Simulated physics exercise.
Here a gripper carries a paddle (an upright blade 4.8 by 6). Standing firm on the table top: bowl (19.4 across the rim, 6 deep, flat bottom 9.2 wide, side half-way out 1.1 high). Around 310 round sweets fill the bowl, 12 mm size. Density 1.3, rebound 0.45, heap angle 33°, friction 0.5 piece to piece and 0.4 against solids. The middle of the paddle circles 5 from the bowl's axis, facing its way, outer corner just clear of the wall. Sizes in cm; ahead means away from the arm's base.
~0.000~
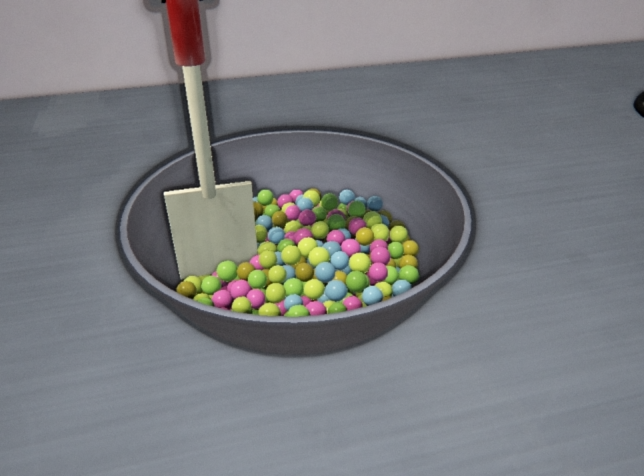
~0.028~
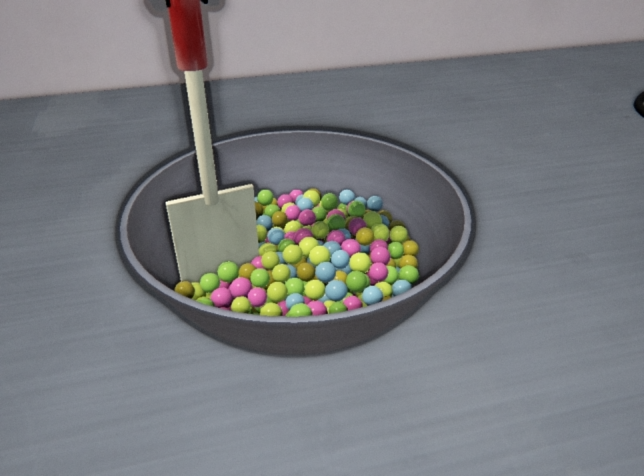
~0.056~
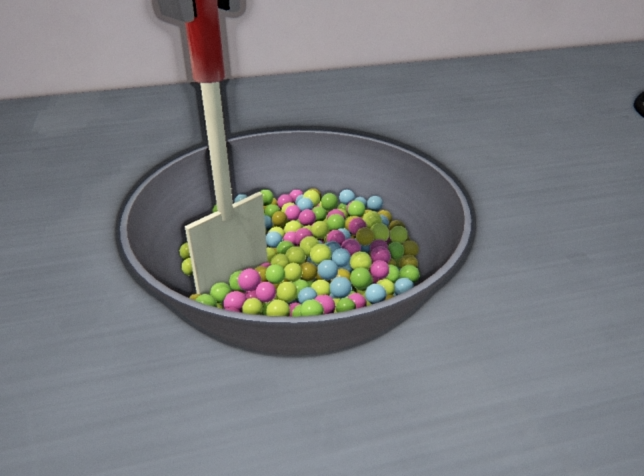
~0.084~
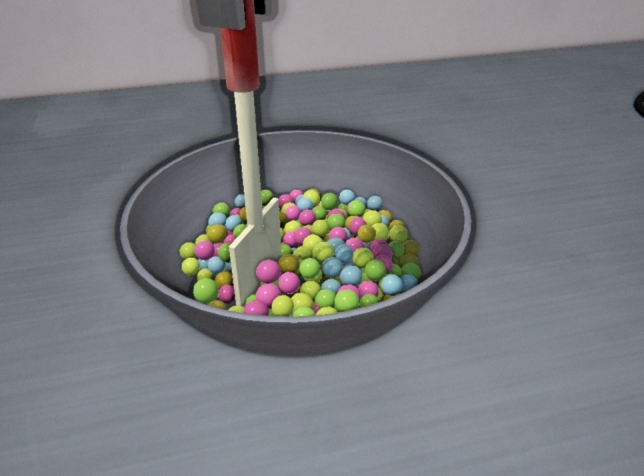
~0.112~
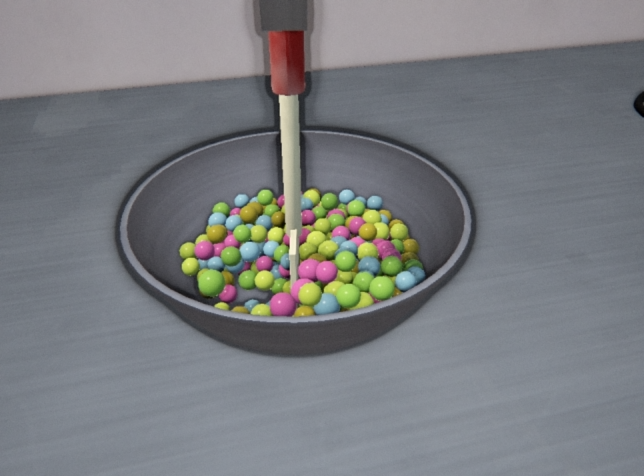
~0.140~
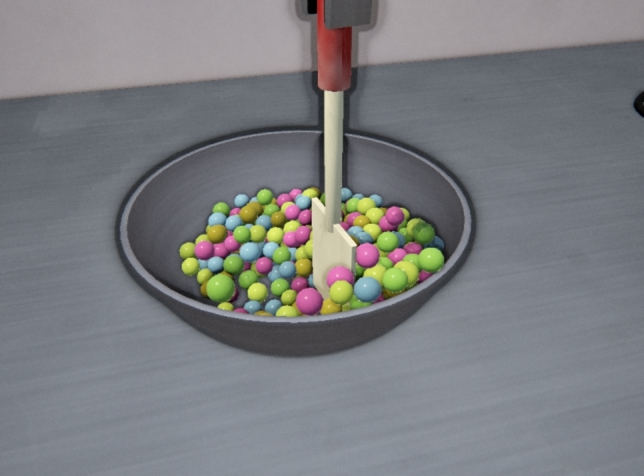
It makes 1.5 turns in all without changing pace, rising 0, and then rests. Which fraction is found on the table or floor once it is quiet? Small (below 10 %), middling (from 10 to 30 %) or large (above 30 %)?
On the table or floor the share is large, above 30 %.
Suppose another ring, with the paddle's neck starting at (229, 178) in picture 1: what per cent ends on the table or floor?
Some 25 per cent.
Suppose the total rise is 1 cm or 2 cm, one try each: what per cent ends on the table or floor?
Some 35 and 25 per cent.
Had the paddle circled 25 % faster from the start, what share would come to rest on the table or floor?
Then about 50 per cent.
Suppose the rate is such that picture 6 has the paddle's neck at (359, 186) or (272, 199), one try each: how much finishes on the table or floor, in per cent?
Some 50 and 20 per cent.
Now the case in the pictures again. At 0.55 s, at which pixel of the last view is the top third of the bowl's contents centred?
At about (335, 294).
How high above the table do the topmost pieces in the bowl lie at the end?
Roughly 5.0 cm.
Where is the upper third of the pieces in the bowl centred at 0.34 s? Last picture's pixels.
At about (250, 169).
After 0.34 s, 269° round, highest piece 10 above the table; 265 in the bowl, 22 on the table or floor, 24 in flight or on the tool.
After 0.55 s, 79° round, highest piece 8 above the table; 211 in the bowl, 79 on the table or floor, 21 in flight or on the tool.
After 0.85 s, 180° round, highest piece 6 above the table; 186 in the bowl, 125 on the table or floor.
After 1.55 s, 180° round, highest piece 4 above the table; 186 in the bowl, 125 on the table or floor.
At rest, 186 in the bowl, 125 on the table or floor. That is 40 % on the table or floor.
